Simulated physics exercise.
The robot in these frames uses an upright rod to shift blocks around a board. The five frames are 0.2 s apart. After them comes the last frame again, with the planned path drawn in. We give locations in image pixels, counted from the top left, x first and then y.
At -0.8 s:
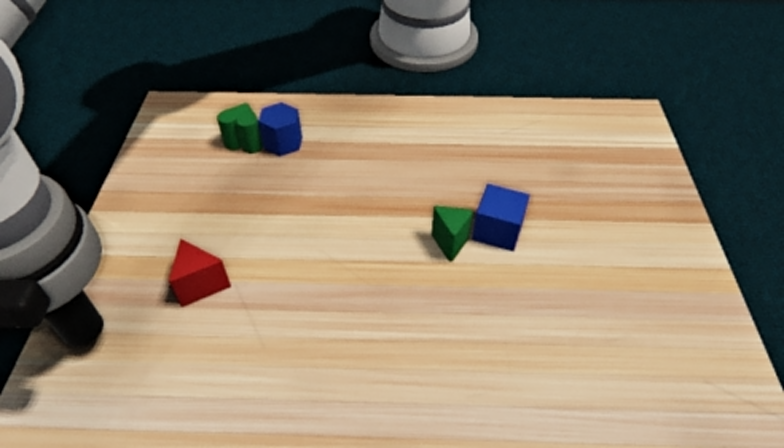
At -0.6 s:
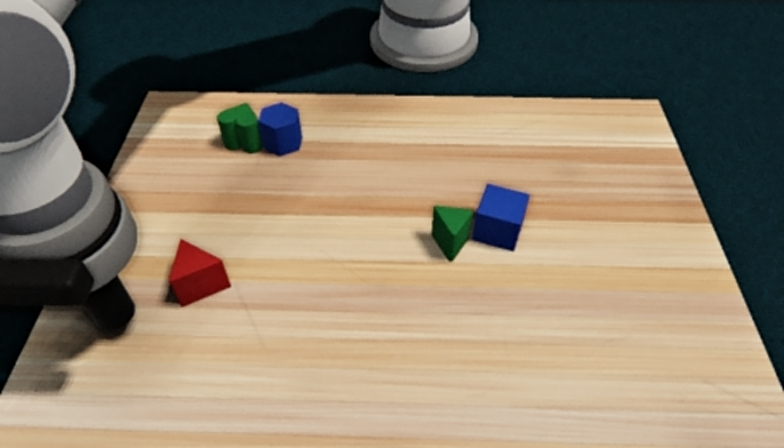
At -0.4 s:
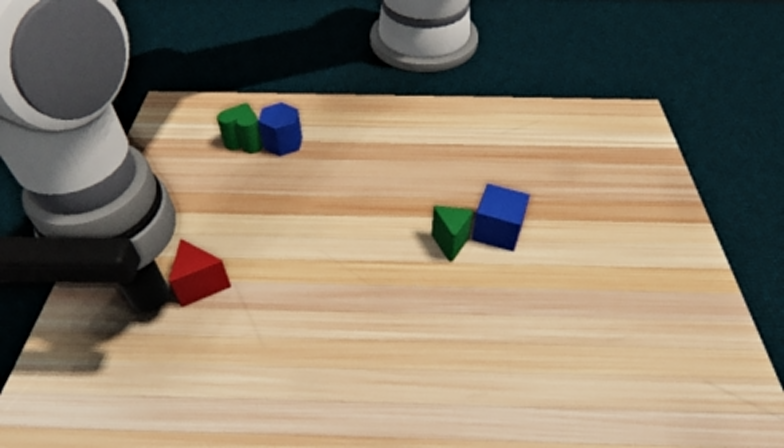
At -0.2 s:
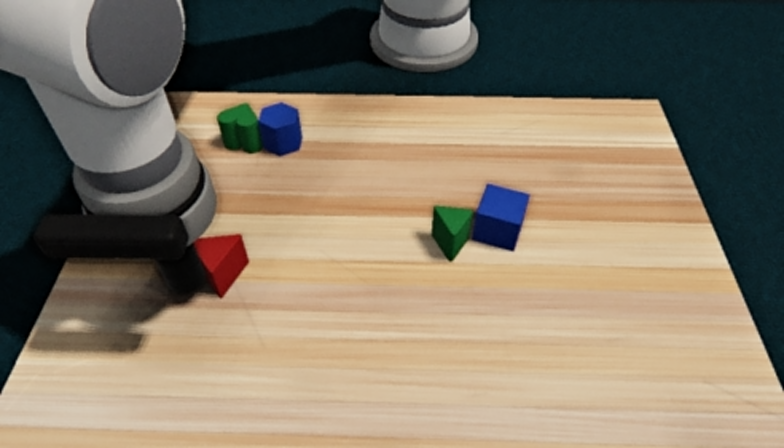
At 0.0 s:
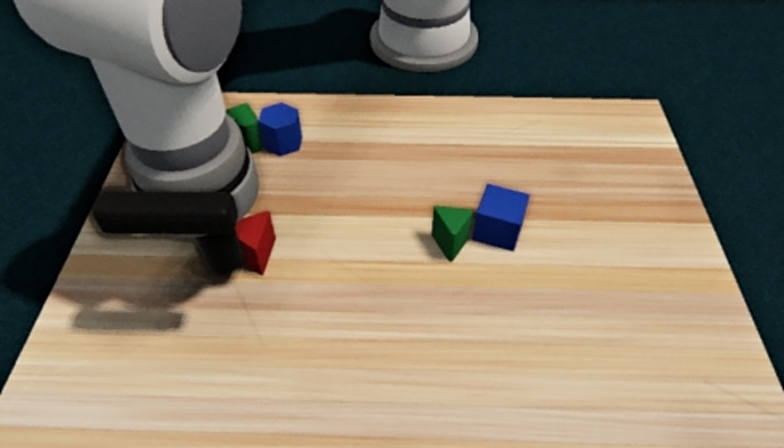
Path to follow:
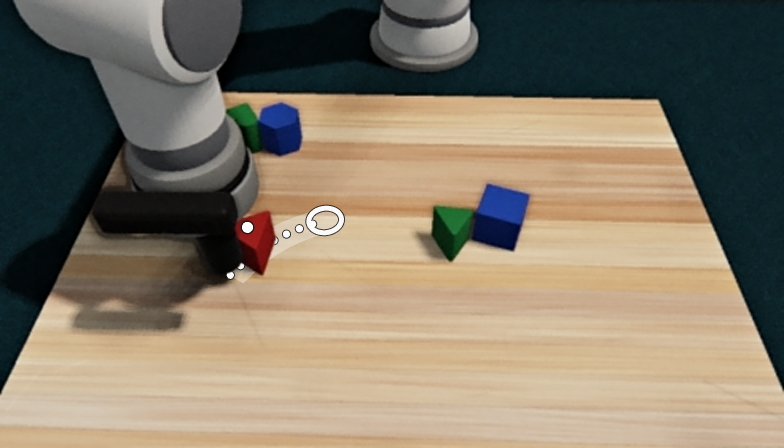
A robot arm moved in from the left over a wooden board, reached the red three-sided block and pushed it a short way right and slightly upward, while the green and blue blocks stayed still.
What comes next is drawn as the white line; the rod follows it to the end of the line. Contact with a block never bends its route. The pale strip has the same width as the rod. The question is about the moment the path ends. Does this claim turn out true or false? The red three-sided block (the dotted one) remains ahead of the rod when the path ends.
True
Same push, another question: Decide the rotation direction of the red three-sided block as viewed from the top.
Seen from overhead, it turns anticlockwise.
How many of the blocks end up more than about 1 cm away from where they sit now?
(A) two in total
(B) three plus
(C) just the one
C.
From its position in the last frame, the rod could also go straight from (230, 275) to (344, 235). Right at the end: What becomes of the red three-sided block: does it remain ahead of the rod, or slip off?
Slid away.
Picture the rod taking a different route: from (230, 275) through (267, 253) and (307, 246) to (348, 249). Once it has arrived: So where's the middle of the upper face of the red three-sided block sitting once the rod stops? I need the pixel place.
Final place: (306, 193).
The drawn path runs from (230, 275) via (259, 251) and (291, 232), ending at (325, 220); the dot is on the red three-sided block.
The first path, step by step. One third of the way, rod (255, 235); red three-sided block (278, 204).
Two thirds of the way, rod (288, 216); red three-sided block (308, 186).
At the end, rod (323, 204); red three-sided block (337, 171), turned 20° anticlockwise.
